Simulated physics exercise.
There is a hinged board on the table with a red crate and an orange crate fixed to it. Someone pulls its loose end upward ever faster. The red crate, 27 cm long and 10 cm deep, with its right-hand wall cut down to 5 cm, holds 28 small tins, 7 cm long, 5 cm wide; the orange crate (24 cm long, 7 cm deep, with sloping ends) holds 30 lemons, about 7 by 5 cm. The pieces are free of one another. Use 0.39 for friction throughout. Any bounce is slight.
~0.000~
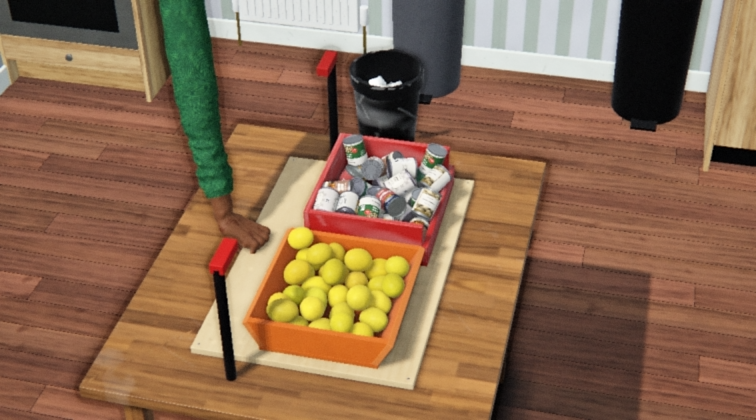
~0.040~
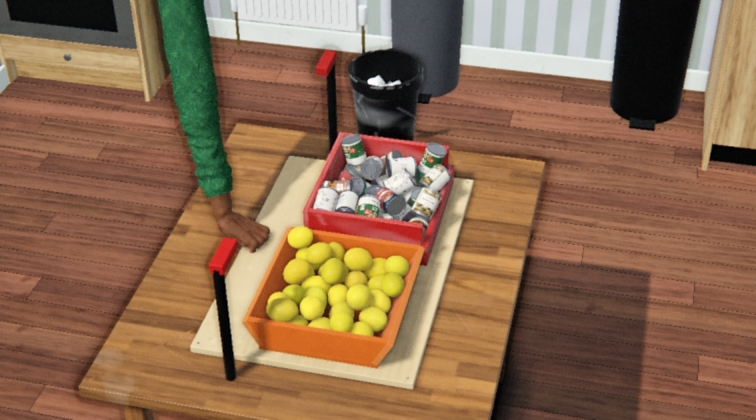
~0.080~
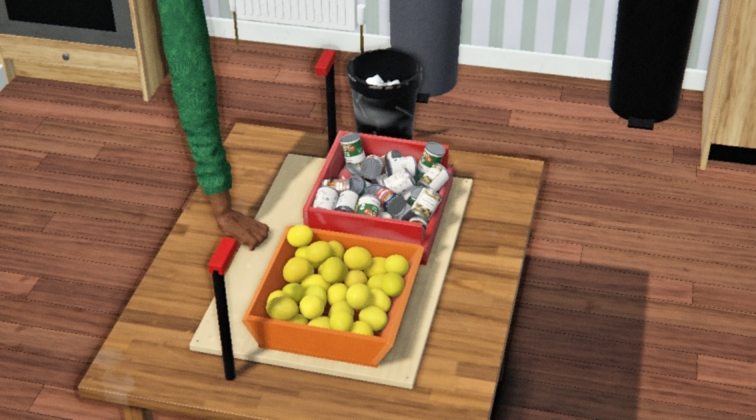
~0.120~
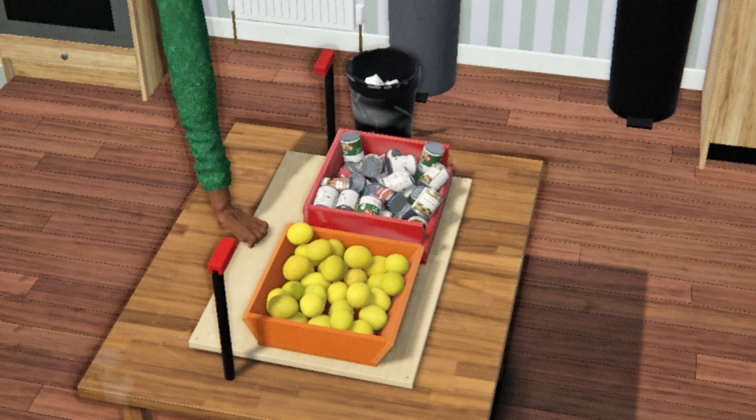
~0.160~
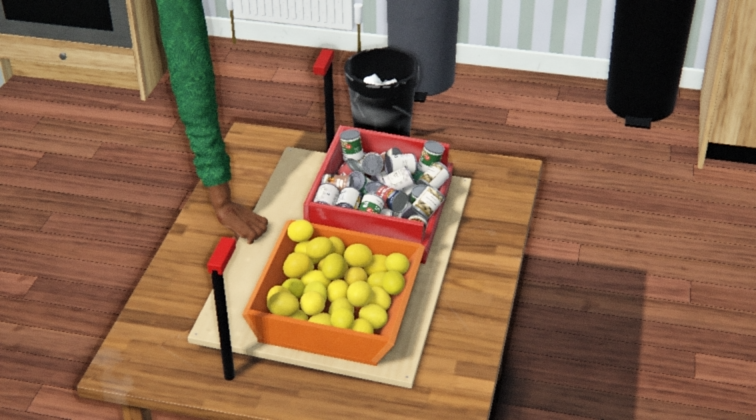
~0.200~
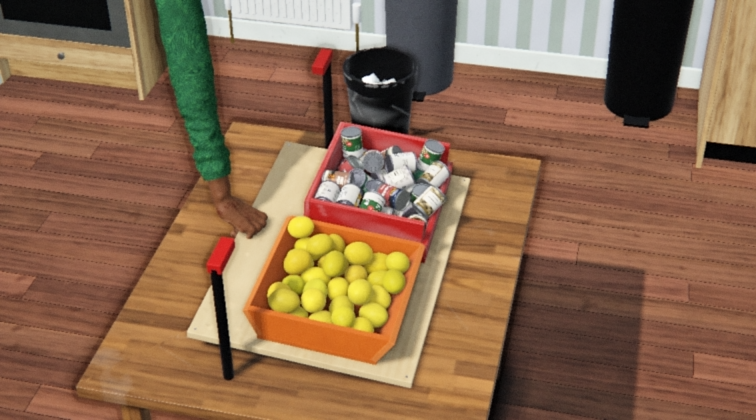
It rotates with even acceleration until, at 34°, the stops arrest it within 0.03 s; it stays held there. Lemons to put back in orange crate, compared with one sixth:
Its loss falls short of a sixth.
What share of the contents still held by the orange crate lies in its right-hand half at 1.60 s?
It works out to around 70 in a hundred.
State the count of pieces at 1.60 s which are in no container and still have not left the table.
I'd say close to 12 in all.
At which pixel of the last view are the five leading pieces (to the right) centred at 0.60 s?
The five leading pieces sit around (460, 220).
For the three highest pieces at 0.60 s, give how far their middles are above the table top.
About 26 cm up, on average.
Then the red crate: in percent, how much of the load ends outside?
Loss for the red crate - 45 per cent.
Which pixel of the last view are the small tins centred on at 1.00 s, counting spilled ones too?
Centre: Around (436, 179) px.
After 0.49 s, the lift is arrested.
After 0.60 s, tilt 34°; 3 of 28 out of the red crate and 0 of 30 out of the orange crate.
After 0.74 s, tilt 34°; 5 of 28 out of the red crate and 0 of 30 out of the orange crate.
After 1.00 s, tilt 34°; 7 of 28 out of the red crate and 1 of 30 out of the orange crate.
Final count (at 1.60 s), 12 of 28 out of the red crate and 2 of 30 out of the orange crate. Asked share, 2 of 30, 7 per cent.
